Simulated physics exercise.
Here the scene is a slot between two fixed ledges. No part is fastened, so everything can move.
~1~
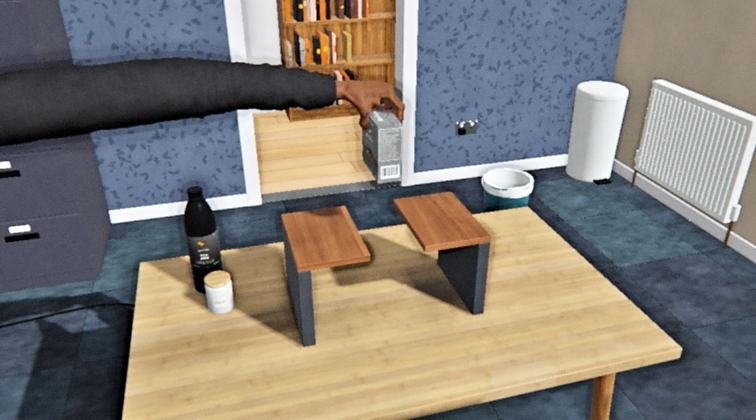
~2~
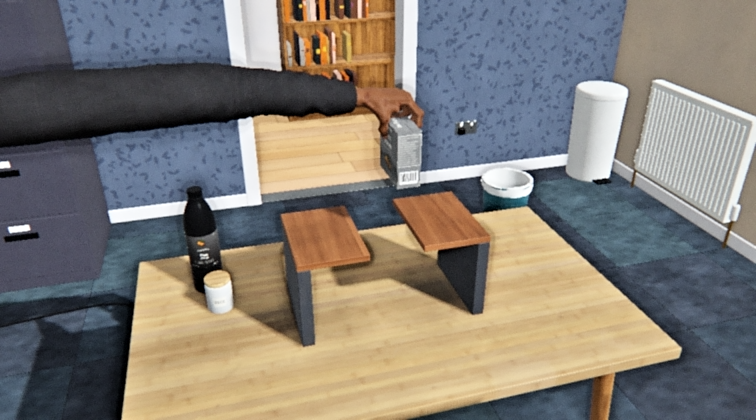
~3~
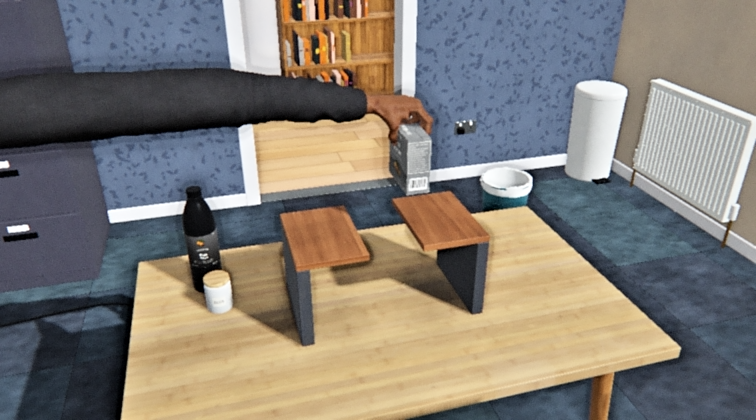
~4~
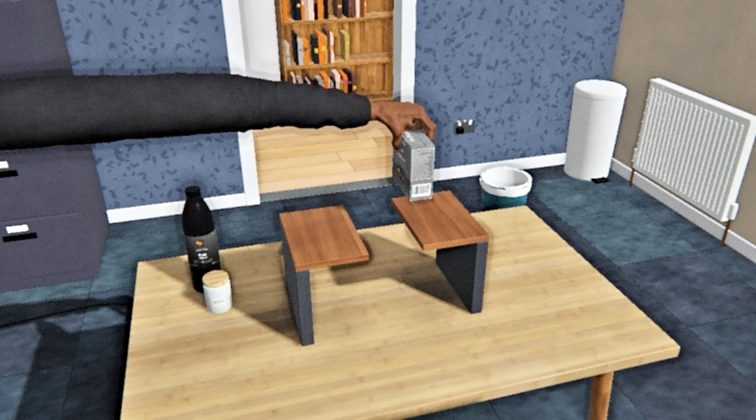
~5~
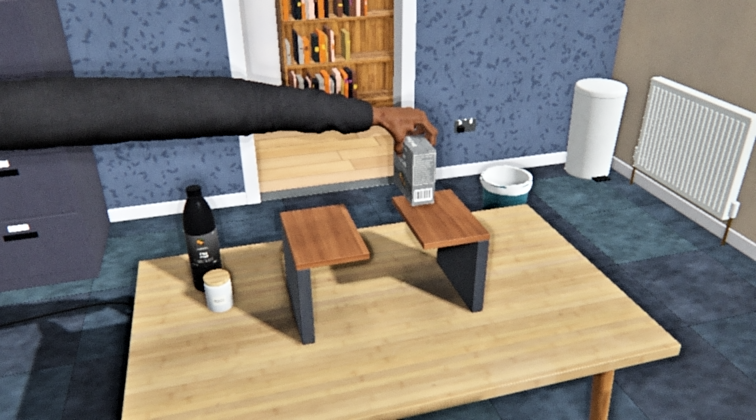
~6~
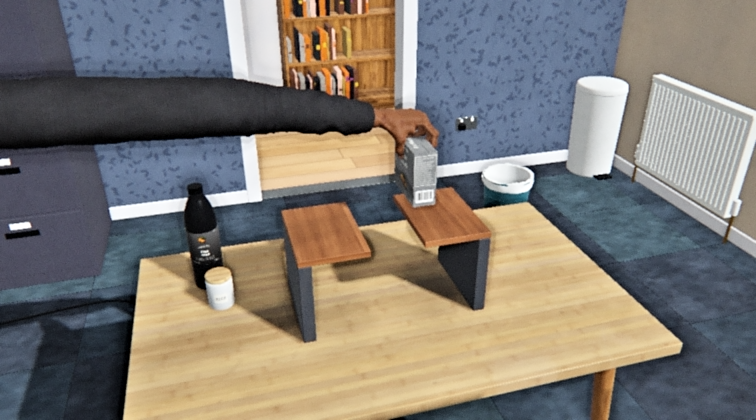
Dark-sleeved arm carrying a grey packet rightward and lowering it close above the right-hand of two wooden-topped stands on a table.
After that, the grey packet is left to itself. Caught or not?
Most likely it will be blocked.
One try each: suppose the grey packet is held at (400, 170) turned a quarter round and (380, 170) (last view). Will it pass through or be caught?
First it gets held up, second it falls clear through.
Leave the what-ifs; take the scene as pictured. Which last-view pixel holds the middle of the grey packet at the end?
It finishes at around (414, 192).
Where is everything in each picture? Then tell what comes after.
In the first frame, being brought over the gap; grey packet (381, 143); white jar (219, 292).
In the second frame, being brought over the gap; grey packet (400, 149); white jar (219, 292).
In the third frame, being brought over the gap; grey packet (409, 156); white jar (218, 292).
In the fourth frame, being brought over the gap; grey packet (412, 162); white jar (218, 292).
In the fifth frame, being brought over the gap; grey packet (414, 167); white jar (218, 291).
In the sixth frame, held still over the gap; grey packet (415, 168); white jar (220, 289).
Then, 0.20 s past the last view, grey packet displaced a little near (415, 188).
Then, 0.80 s past the last view, grey packet resting near (415, 190).
Finally, moved from the start, grey packet; the other 2 still in place. Final places as the last picture's camera would see them, grey packet near (415, 191). The packet lodges.
